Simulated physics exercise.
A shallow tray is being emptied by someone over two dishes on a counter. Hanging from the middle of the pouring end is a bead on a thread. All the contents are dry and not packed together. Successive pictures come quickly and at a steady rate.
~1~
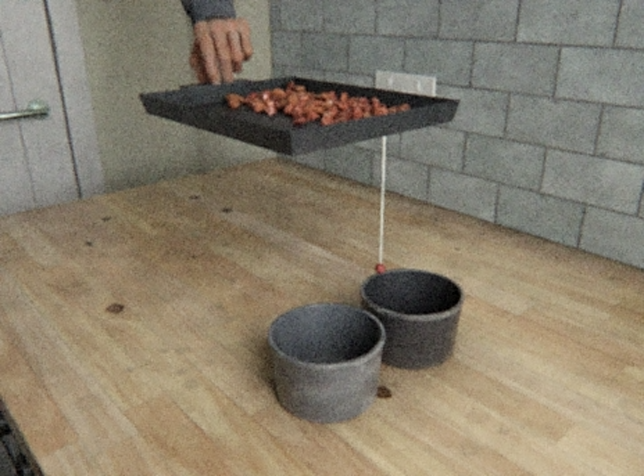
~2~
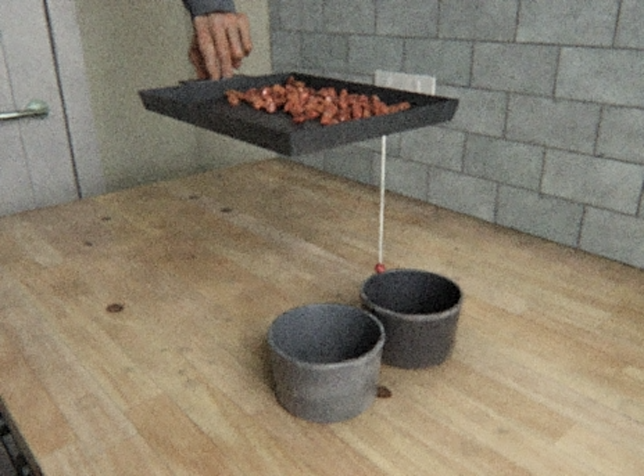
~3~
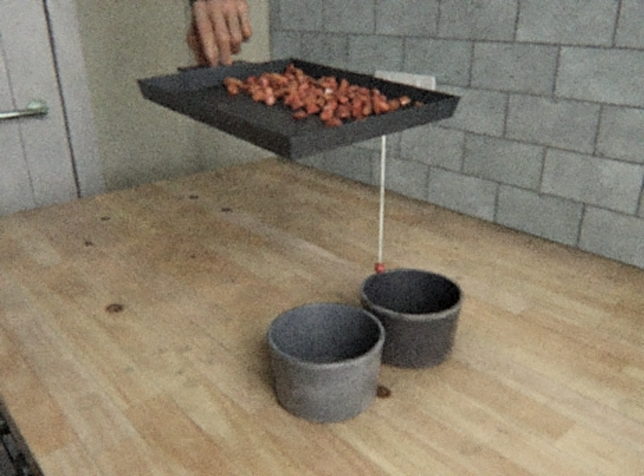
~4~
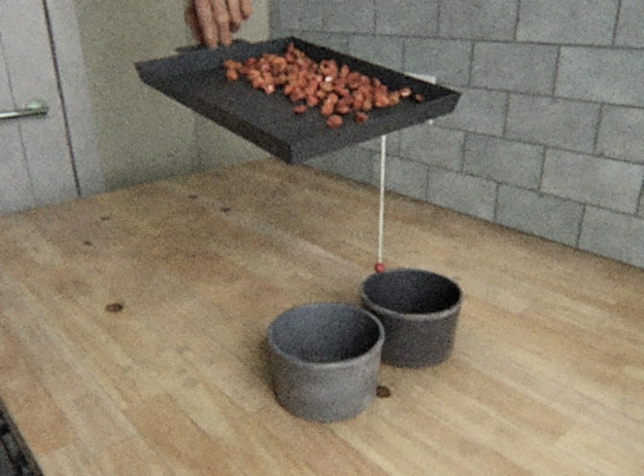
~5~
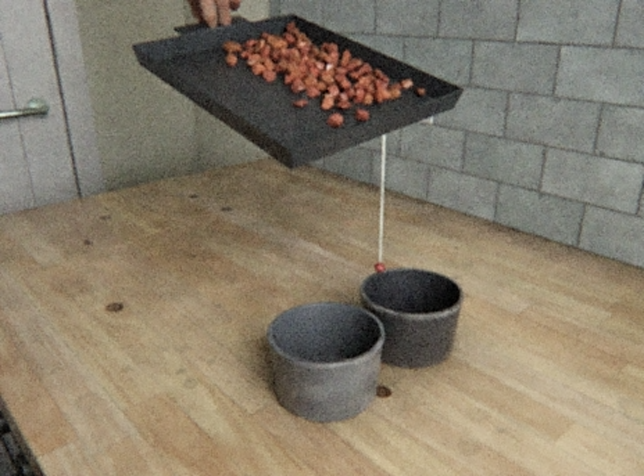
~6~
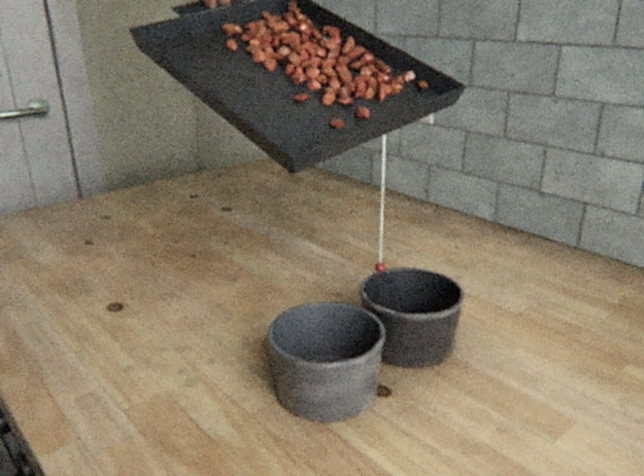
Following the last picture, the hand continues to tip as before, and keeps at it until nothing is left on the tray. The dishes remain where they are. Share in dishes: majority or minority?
I expect the dishes to end up with the bulk of the load.
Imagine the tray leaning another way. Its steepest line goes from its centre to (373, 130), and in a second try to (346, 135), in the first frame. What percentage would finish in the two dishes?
Roughly 30 per cent, and 60 per cent.
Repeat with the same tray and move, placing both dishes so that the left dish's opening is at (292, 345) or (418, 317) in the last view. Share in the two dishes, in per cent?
Trial 1: 50 percent; trial 2: 20 percent.
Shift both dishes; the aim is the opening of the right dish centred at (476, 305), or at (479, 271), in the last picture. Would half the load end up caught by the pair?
In turn: Not half; under half.
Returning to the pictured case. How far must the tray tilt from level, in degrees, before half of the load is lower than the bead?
Around 90°, give or take.
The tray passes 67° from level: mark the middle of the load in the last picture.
Near the pixel (334, 136).
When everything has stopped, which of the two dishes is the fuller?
Result: More in the left side.
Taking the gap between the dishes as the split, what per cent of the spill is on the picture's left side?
Around 50 per cent, give or take.
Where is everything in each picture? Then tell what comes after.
In the first frame, corners of the pouring end (291, 130) and (453, 100), level; middle of the load (310, 104), bits of crushed brick; left dish (365, 381); right dish (450, 332); bead on its thread (380, 269).
In the second frame, corners of the pouring end (291, 131) and (453, 99), level; middle of the load (310, 101).
In the third frame, corners of the pouring end (291, 135) and (454, 96), tipped barely, lowest at the left corner; middle of the load (310, 92).
In the fourth frame, corners of the pouring end (292, 141) and (455, 92), tipped a little, lowest at the left corner; middle of the load (310, 79).
In the fifth frame, corners of the pouring end (293, 147) and (457, 88), tipped clearly, lowest at the left corner; middle of the load (311, 66).
In the sixth frame, corners of the pouring end (293, 153) and (460, 85), tipped clearly, lowest at the left corner; middle of the load (312, 54); left dish (365, 379); right dish (450, 331).
Just after the last frame, tray tipped steeply; the larger part on the tray; about a tenth in the air.
A moment on, tray tipped past a quarter turn; about a tenth on the tray; roughly half in the left dish; just a few in the right dish; roughly a quarter outside both; about a tenth in the air.
Further on, tray tipped past a quarter turn; roughly two thirds in the left dish; just a few in the right dish; roughly a quarter outside both.
When it is over, tray tipped past a quarter turn; roughly two thirds in the left dish; just a few in the right dish; roughly a quarter outside both.
